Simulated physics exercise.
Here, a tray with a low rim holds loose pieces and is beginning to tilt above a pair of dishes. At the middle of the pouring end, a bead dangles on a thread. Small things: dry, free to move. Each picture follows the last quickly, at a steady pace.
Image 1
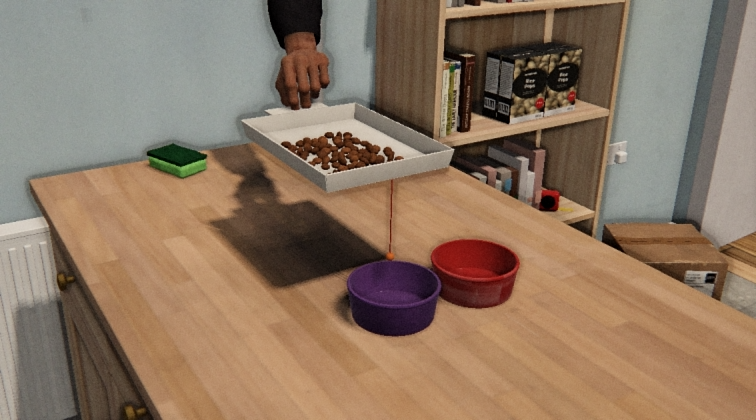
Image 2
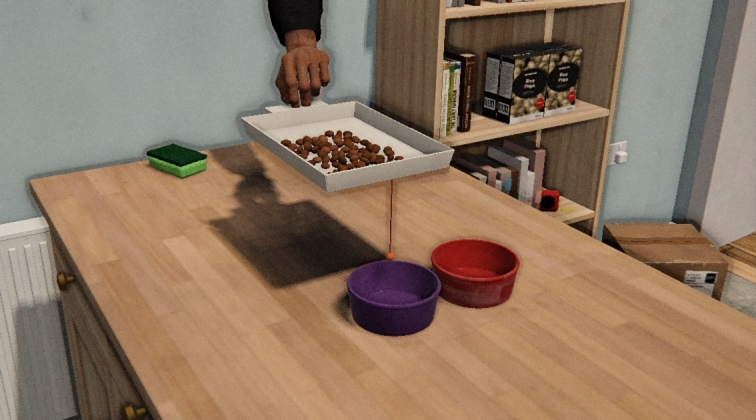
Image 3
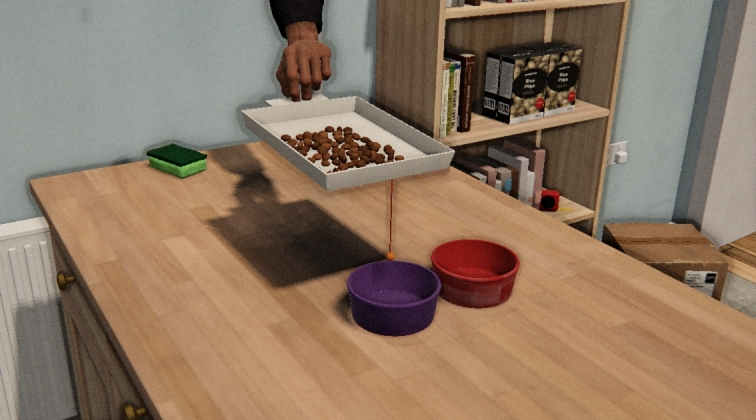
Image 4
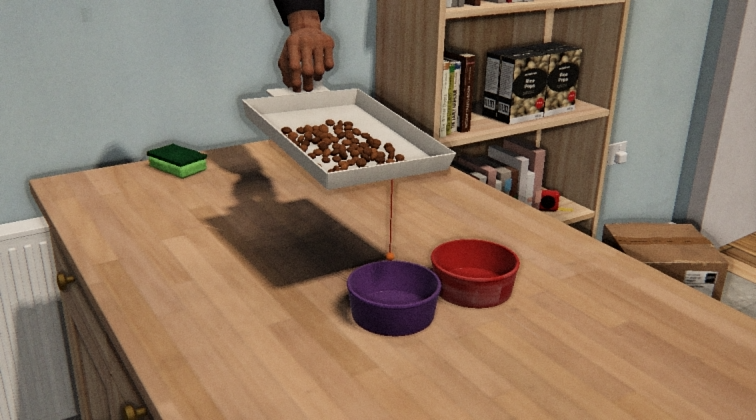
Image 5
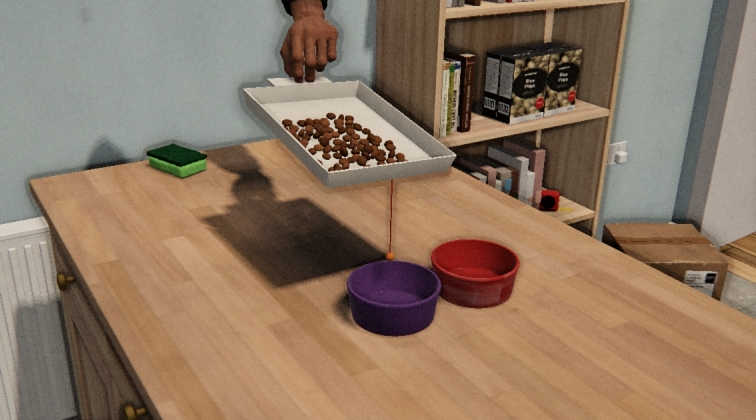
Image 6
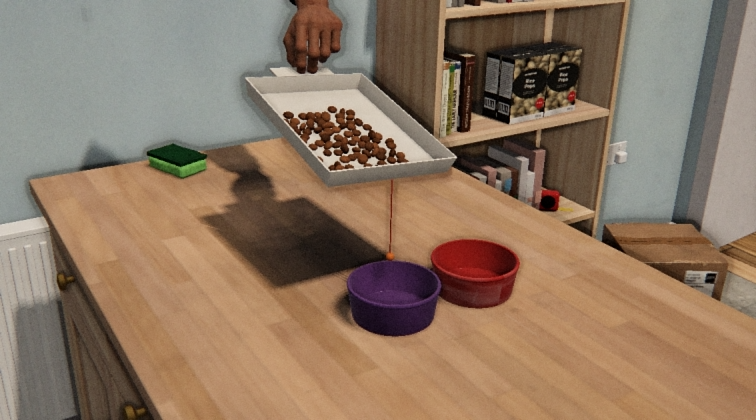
On a wooden tabletop, a hand gradually tilting a shallow tray of brown kibble above a purple bowl and a red bowl.
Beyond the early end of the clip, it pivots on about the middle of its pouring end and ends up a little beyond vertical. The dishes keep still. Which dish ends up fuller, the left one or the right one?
The right one.
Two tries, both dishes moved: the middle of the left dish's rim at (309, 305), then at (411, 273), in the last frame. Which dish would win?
The first try: The right one. The second: The left-hand dish.
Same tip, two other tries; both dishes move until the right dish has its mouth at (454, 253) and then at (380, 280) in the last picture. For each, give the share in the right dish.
In the first position around 60 percent, in the second around 10 percent.
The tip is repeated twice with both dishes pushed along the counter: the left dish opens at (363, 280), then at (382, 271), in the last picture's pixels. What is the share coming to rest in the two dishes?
About 70 % and 50 %.
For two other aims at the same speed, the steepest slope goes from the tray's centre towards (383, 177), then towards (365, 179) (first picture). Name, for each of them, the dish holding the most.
Try 1: The left-side dish; try 2: The left-side dish.
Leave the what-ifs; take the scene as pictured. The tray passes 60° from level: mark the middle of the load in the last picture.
Load centre: Approx. (400, 153).
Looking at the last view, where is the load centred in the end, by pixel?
Centre at rest: Close to (461, 289).
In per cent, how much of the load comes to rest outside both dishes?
Estimated share: About 10 %.
Soon after the last picture, tray tipped steeply; all on the tray.
A little later, tray tipped right over; about a third on the tray; a small part in the left dish; about a quarter in the right dish; a small part outside both; about a quarter in the air.
Later still, tray tipped past a quarter turn; about a third in the left dish; about two thirds in the right dish; a small part outside both.
At rest, tray tipped past a quarter turn; about a third in the left dish; about two thirds in the right dish; a small part outside both.
